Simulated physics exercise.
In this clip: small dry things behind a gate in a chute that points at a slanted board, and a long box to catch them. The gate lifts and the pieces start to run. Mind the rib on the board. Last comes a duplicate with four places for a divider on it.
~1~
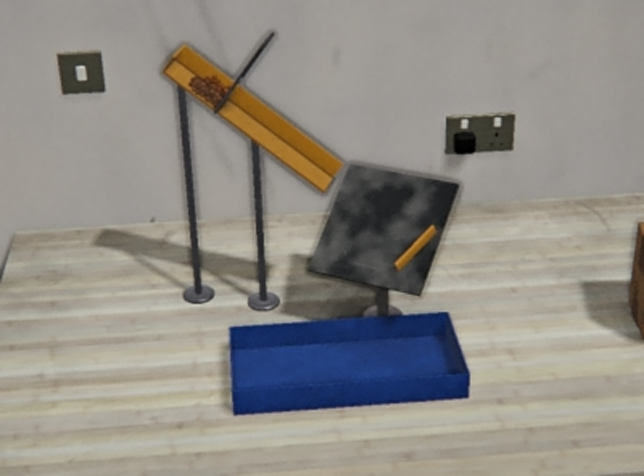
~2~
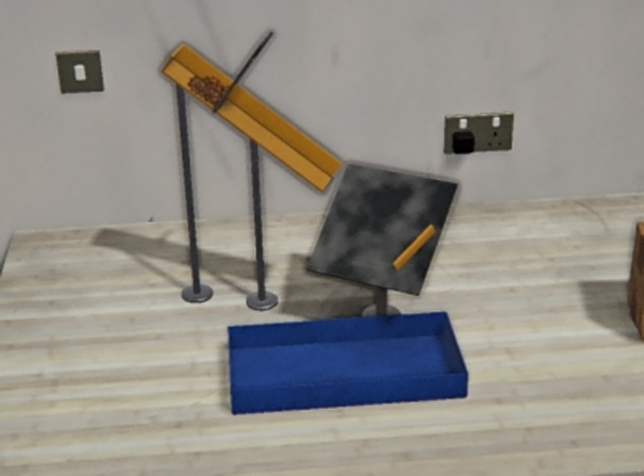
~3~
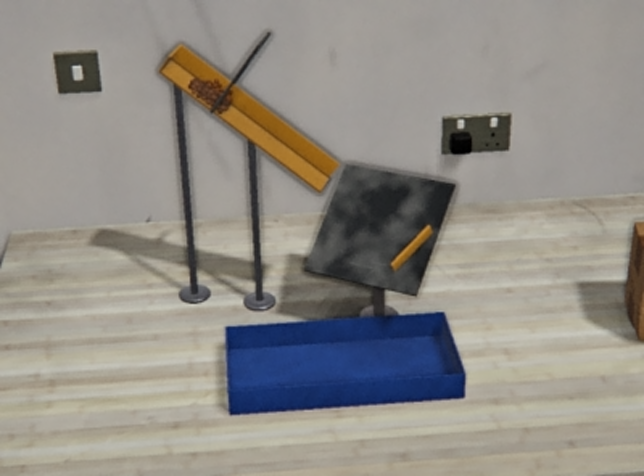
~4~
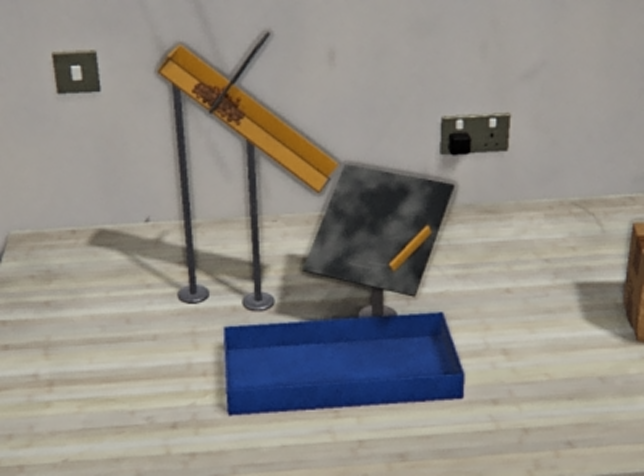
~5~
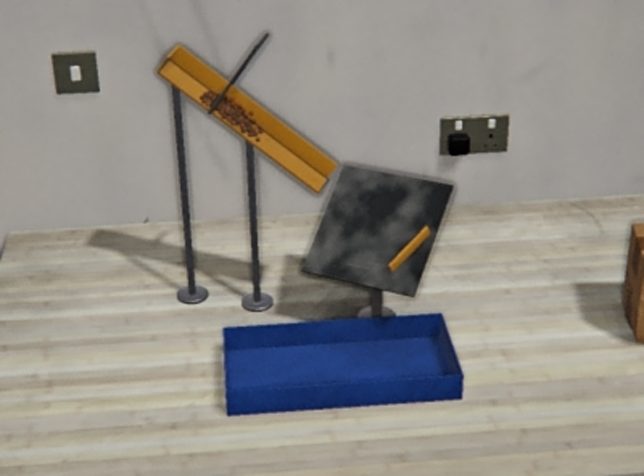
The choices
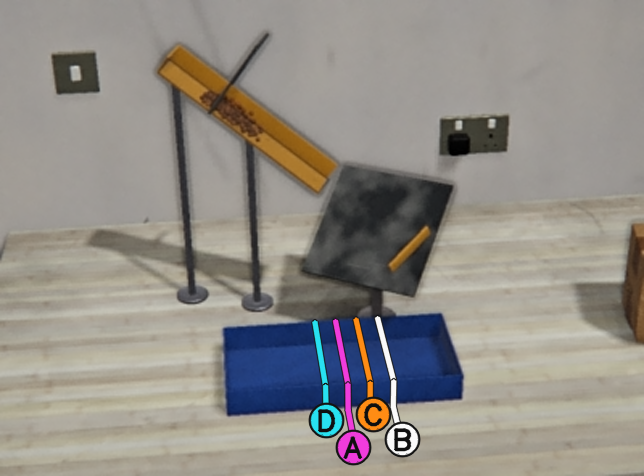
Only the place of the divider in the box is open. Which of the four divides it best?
C is best.
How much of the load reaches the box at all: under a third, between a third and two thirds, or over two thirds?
It is over two thirds.
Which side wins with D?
More lands on the right.
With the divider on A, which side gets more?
More lands on the right.
On the marked copy, line A crosses the front rim at (347, 383); line B crosses the front rim at (393, 380); line C crosses the front rim at (370, 382); line D crosses the front rim at (325, 385).
If A is chosen, of what is caught, about a tenth on the left of the divider, almost all on the right.
If B is chosen, of what is caught, almost all on the left of the divider, about a tenth on the right.
If C is chosen, of what is caught, roughly two thirds on the left of the divider, roughly a third on the right.
If D is chosen, of what is caught, just a few on the left of the divider, almost all on the right.
